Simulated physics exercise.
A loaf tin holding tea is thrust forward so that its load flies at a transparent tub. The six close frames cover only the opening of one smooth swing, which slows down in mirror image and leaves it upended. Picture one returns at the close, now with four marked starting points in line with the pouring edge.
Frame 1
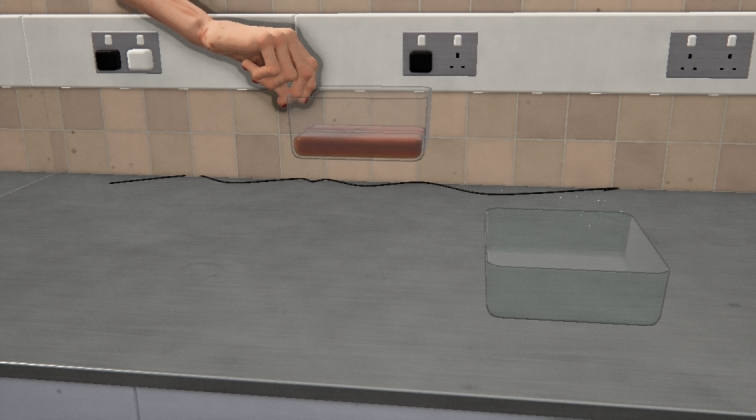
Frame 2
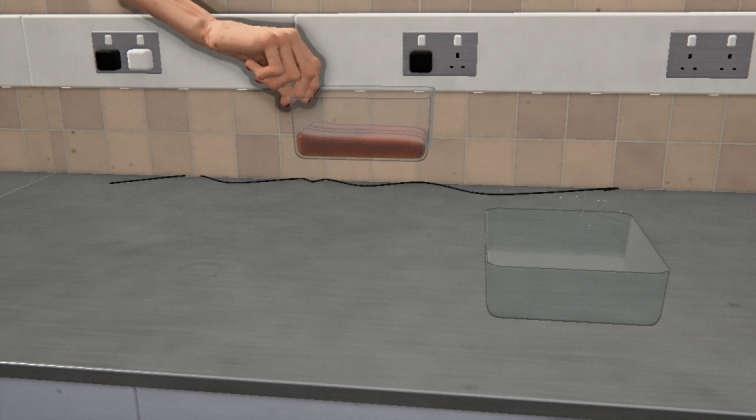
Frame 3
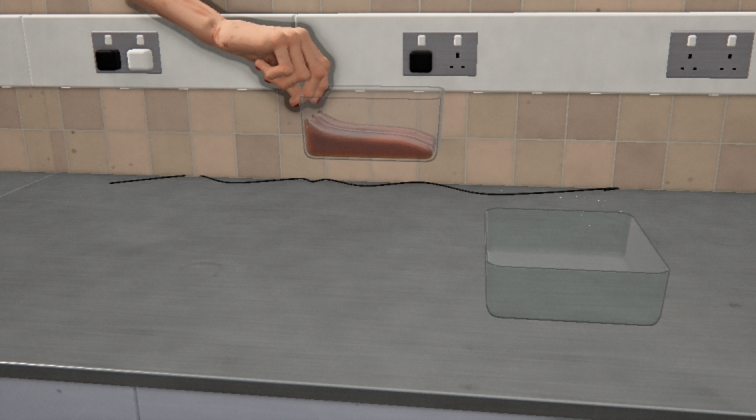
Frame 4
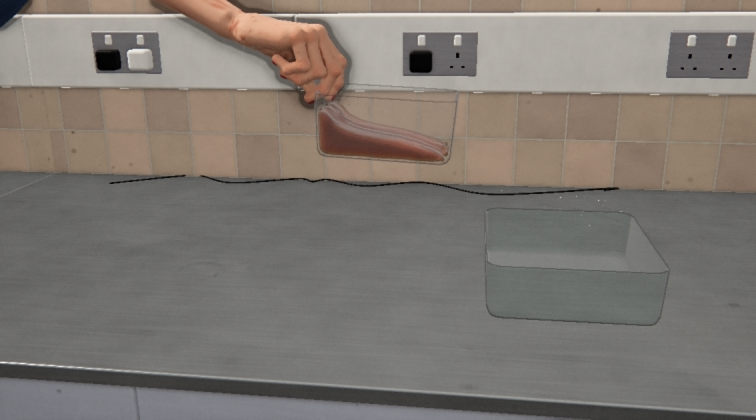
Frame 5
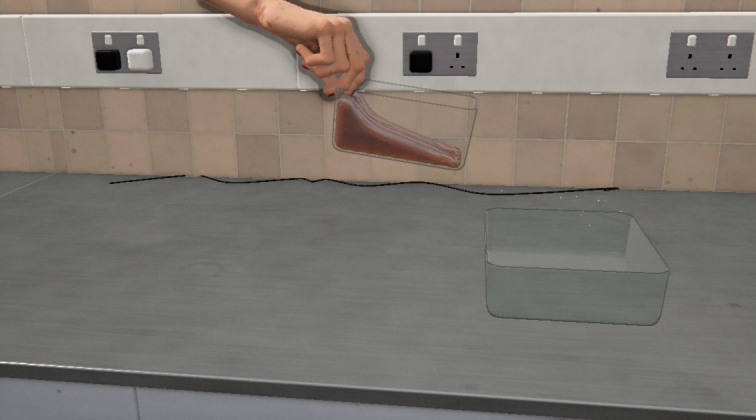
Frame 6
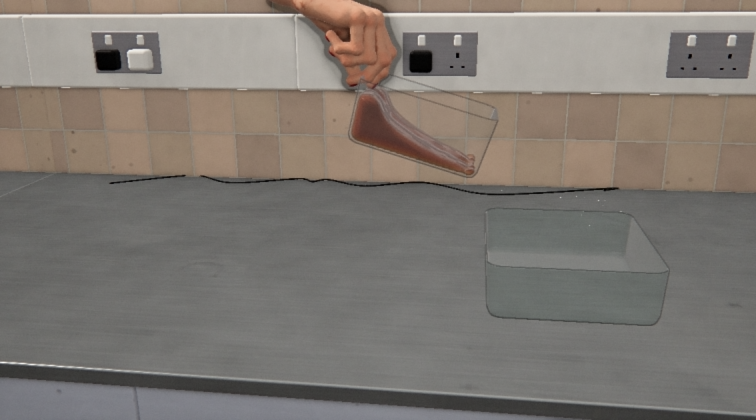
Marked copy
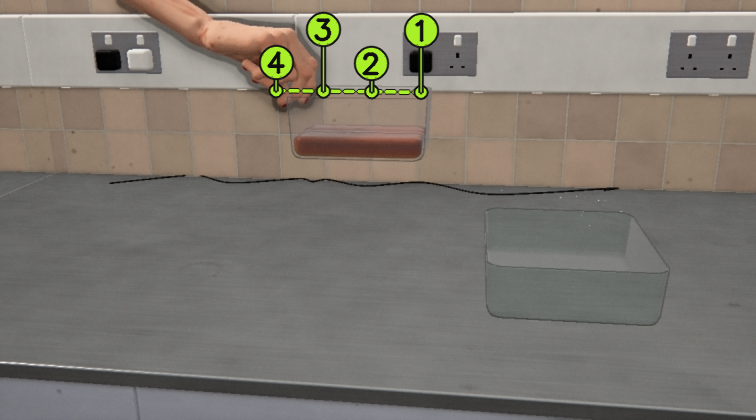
A hand moves a clear container of reddish-brown liquid right, then tilts it toward a transparent tub.
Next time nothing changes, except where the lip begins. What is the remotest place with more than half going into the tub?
2 is the one.
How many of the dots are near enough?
Two of the four.
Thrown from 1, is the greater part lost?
No, that is safe.
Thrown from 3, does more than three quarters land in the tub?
No.
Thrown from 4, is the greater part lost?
Yes, that goes wrong.
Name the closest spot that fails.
That would be 3.
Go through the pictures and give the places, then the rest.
Upright, lip at (427, 92); tub from (486, 314) to (660, 323); nothing has left yet.
Upright, lip at (431, 92); nothing has left yet.
Upright, lip at (440, 92); nothing has left yet.
Tipped about 3°, lip at (456, 96); nothing has left yet.
Tipped about 8°, lip at (475, 102); nothing has left yet.
Tipped about 16°, lip at (496, 113); nothing has left yet.
On the marked copy, 1 at (421, 92); 2 at (371, 91); 3 at (323, 91); 4 at (276, 90).
If 1 is chosen, about 78 % lands in the tub, 5 % falls short and 16 % goes beside or beyond.
If 2 is chosen, about 73 % lands in the tub, 18 % falls short and 9 % goes beside or beyond.
If 3 is chosen, about 33 % lands in the tub, 61 % falls short and 6 % goes beside or beyond.
If 4 is chosen, about 14 % lands in the tub, 82 % falls short and 4 % goes beside or beyond.
